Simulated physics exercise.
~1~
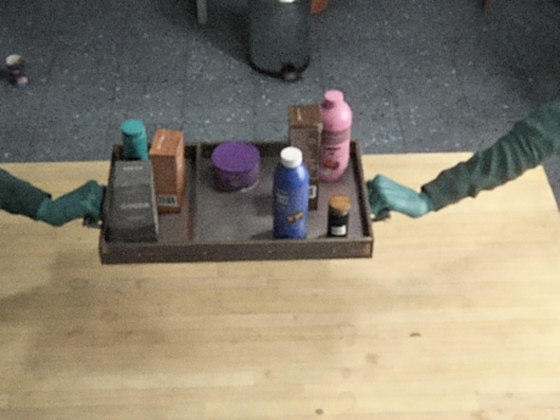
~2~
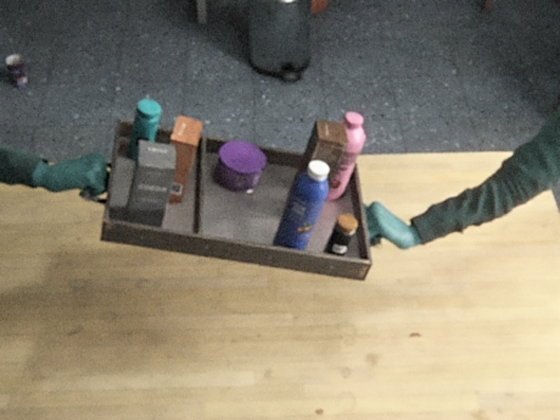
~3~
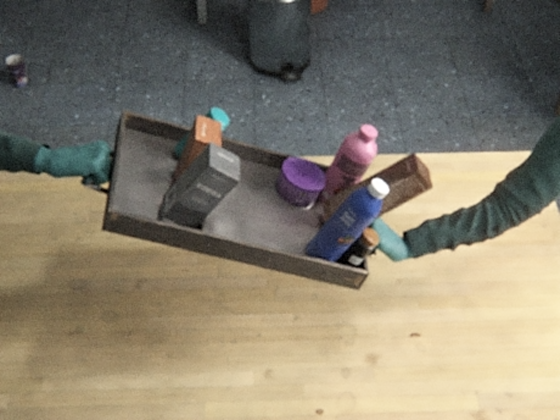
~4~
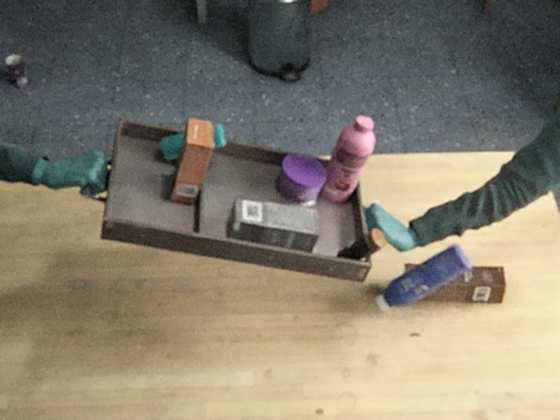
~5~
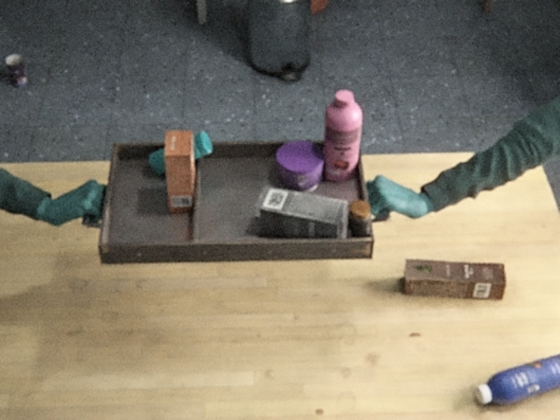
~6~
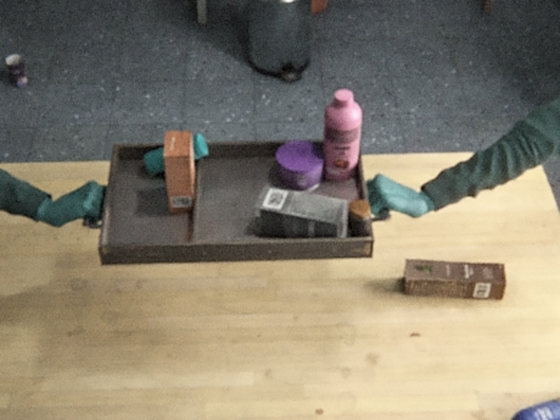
Tray of bottles and cartons tipping right in two gloved hands, spilling a blue bottle and brown carton before being levelled.
